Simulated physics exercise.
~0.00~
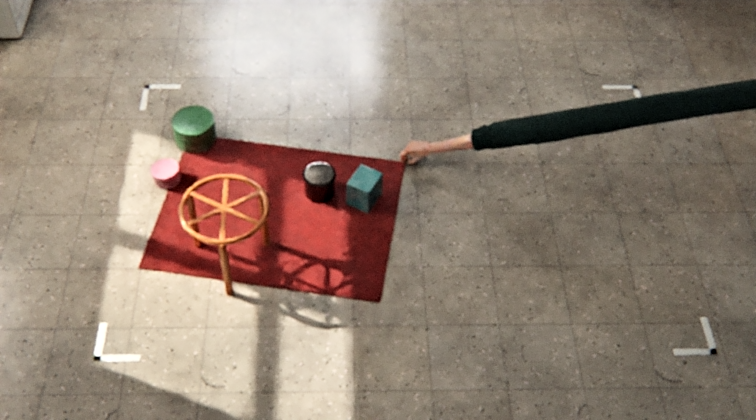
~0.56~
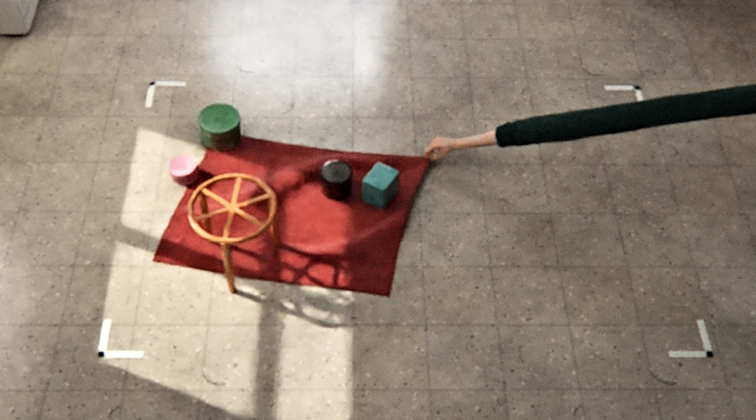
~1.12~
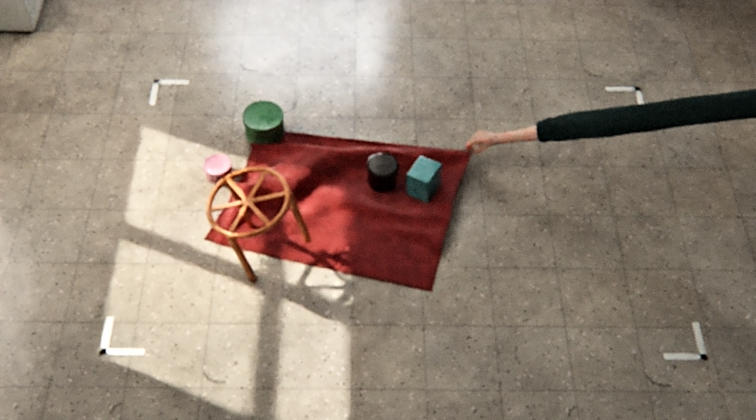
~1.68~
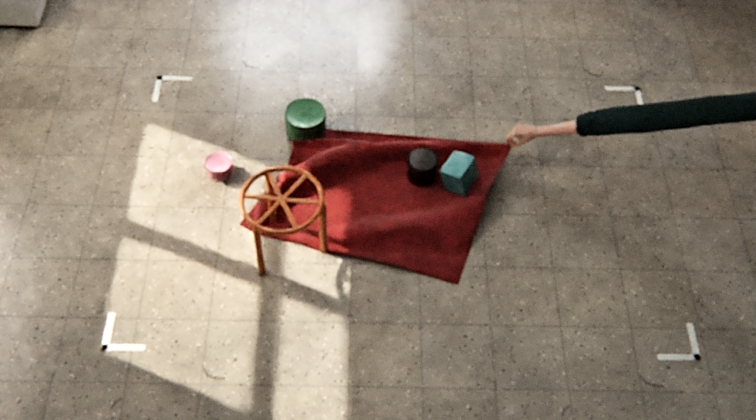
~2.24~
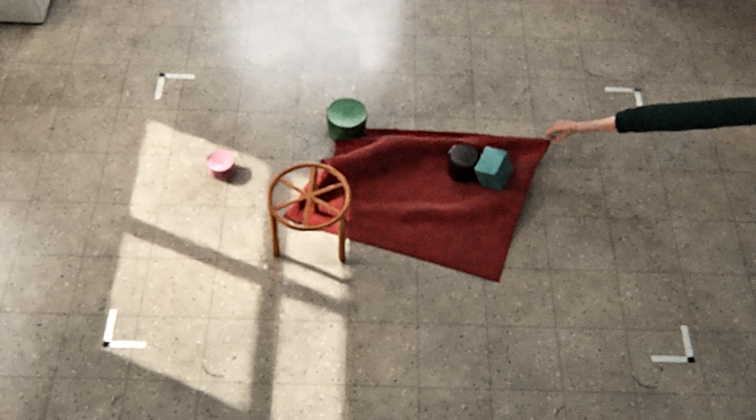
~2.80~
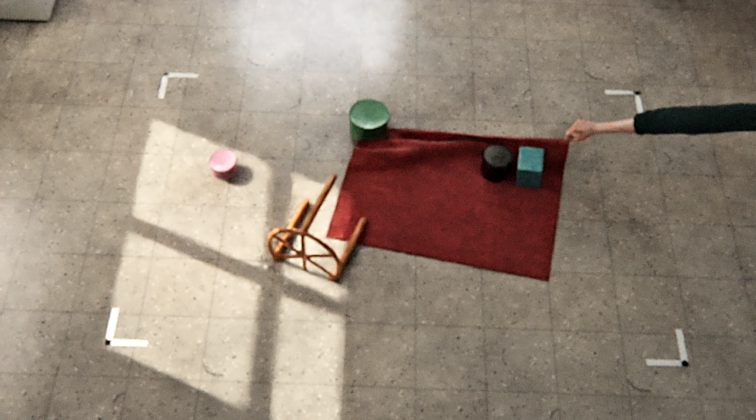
In the video, a hand drags a red mat rightward across a tiled floor, carrying a black pot, a teal crate and a green bucket along while a pink bin gets left behind; an orange stool shifts right, then topples and ends on its side by the mat's left edge.
